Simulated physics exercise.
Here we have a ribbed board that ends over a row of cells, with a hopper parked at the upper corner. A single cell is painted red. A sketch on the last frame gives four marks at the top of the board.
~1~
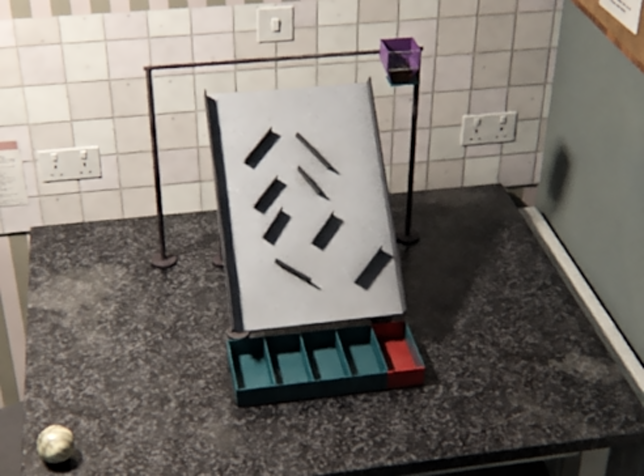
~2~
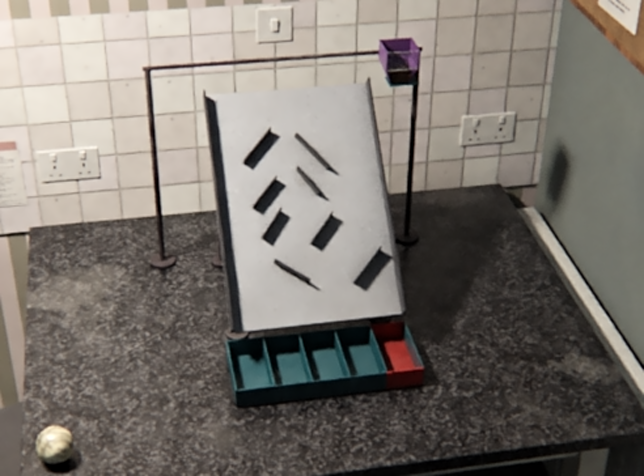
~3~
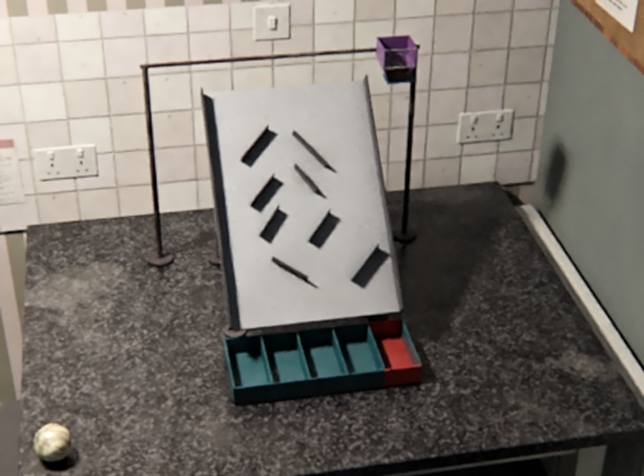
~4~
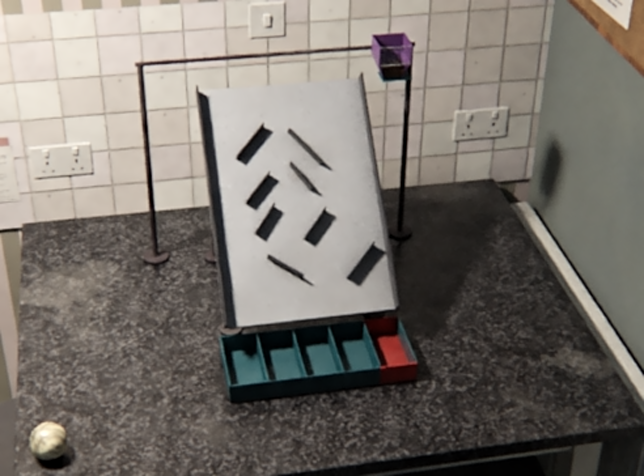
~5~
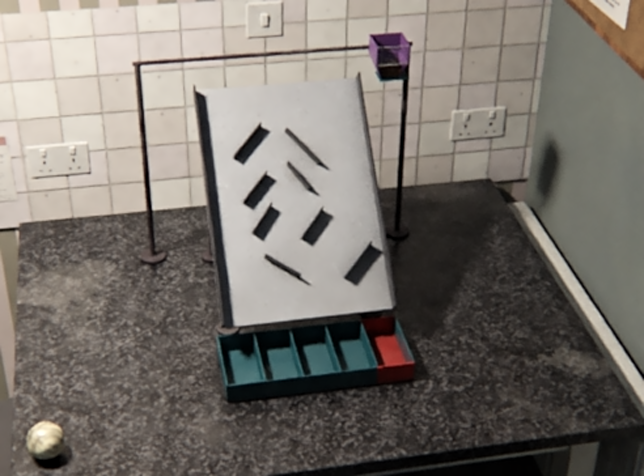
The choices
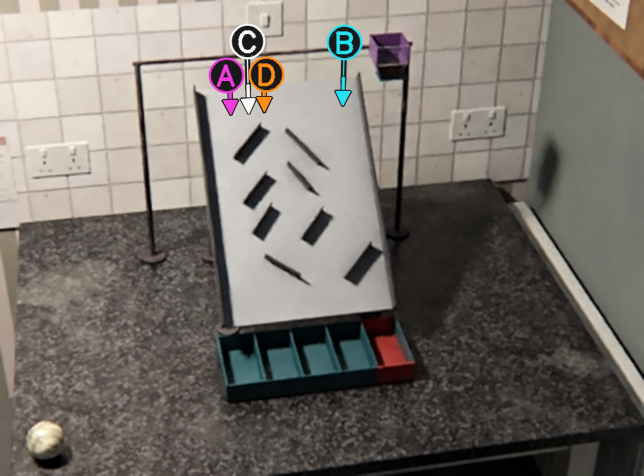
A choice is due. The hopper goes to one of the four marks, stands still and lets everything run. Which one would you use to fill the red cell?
B works best here.
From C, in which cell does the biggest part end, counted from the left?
It is the first one.
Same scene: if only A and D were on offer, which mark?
It is D.
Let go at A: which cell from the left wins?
The first from the left.
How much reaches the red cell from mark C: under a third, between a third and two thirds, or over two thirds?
It is under a third.
On the marked copy, mark A meets the board at (230, 109); mark B meets the board at (342, 100); mark C meets the board at (248, 108); mark D meets the board at (264, 106).
Choosing A, none in the red cell, most in other cells, a small part outside the box.
Choosing B, about a quarter in the red cell, about two thirds in other cells, a small part outside the box.
Choosing C, a stray few in the red cell, most in other cells, a small part outside the box.
Choosing D, a small part in the red cell, most in other cells, a stray few outside the box.
